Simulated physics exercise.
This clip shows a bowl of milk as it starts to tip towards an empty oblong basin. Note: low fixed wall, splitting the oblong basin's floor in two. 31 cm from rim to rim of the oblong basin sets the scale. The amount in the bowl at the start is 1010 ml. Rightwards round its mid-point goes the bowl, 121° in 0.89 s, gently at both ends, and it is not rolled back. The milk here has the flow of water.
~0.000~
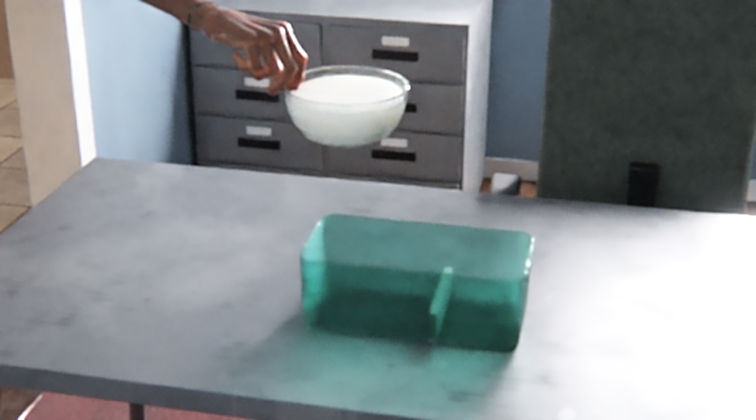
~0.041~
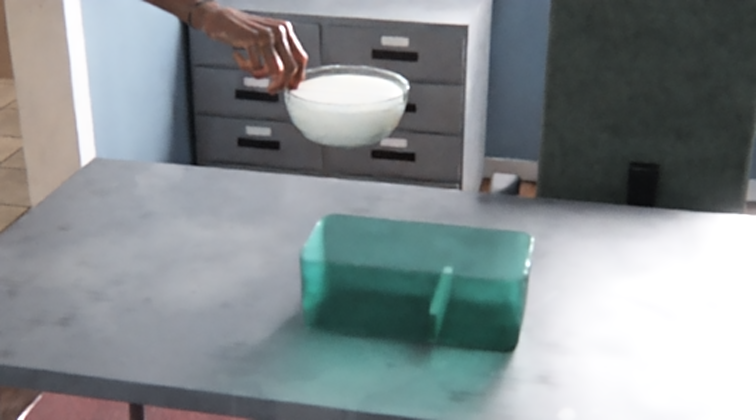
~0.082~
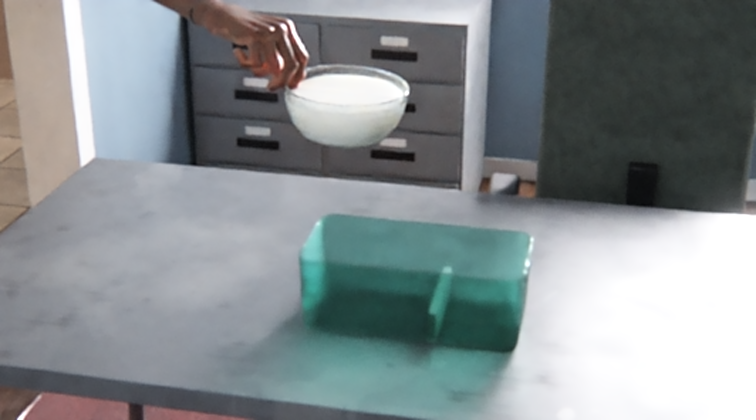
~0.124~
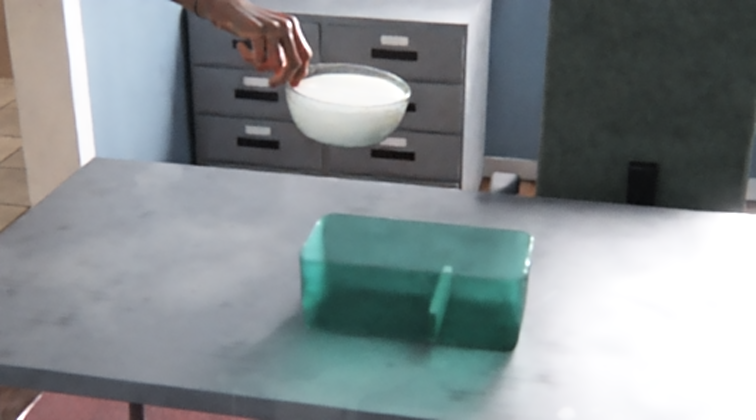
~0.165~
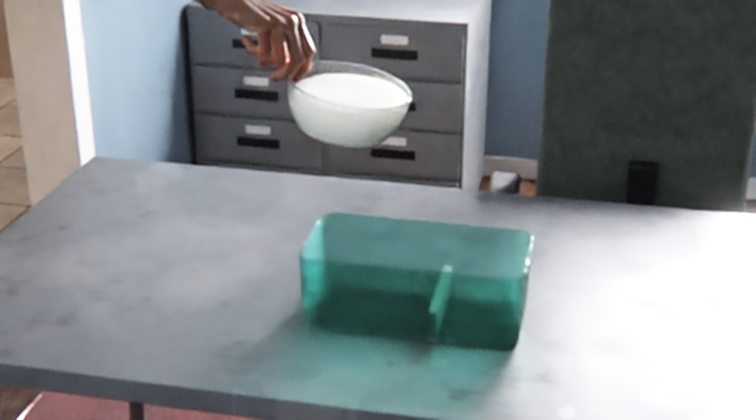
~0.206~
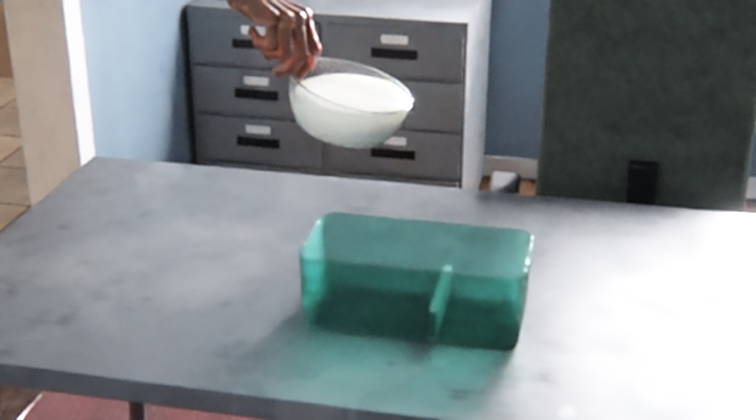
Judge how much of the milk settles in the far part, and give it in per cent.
Some 50 per cent settles in the far part.
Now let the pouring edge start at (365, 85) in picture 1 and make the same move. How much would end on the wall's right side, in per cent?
Result then: Approx. 15 %.
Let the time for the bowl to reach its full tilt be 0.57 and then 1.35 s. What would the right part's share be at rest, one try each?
I'd say 40 percent on the first go, 70 percent on the next.
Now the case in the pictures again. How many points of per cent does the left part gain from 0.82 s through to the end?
I'd put it at some 10 percent.
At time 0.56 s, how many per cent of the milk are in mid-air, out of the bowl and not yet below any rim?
56 %.
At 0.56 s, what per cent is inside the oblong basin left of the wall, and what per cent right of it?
About 2 % left, 16 % right.
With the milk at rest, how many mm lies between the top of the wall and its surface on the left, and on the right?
Left side: Around 30 mm. Right side: Around 16 mm.
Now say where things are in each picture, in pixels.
Tilt 0°; pouring edge (406, 91); surface from (291, 88) to (405, 97); the oblong basin's rim runs from (312, 236) to (529, 258); the wall's top is at (441, 290), in the first frame.
Tilt 1°; pouring edge (406, 92); surface from (291, 88) to (405, 97), in the second frame.
Tilt 3°; pouring edge (406, 94); surface from (291, 87) to (405, 98), in the third frame.
Tilt 6°; pouring edge (407, 96); surface from (292, 85) to (406, 99), in the fourth frame.
Tilt 10°; pouring edge (409, 100); surface from (293, 84) to (407, 99), in the fifth frame.
Tilt 15°; pouring edge (410, 106); surface from (295, 85) to (410, 101), in the sixth frame.
Then, 0.56 s in, the tilt is 85° and 26 per cent is still to pour, 2 is left of the wall and 17 right of it.
Then, 0.82 s in, the tilt is 119° and 0 per cent is still to pour, 37 is left of the wall and 47 right of it.
Then, 1.09 s in, the tilt is 121° and 0 per cent is still to pour, 44 is left of the wall and 51 right of it.
Then, 1.39 s in, the tilt is 121° and 0 per cent is still to pour, 46 is left of the wall and 50 right of it.
Finally, 46 per cent lies left of the wall, 50 right of it and 5 outside.
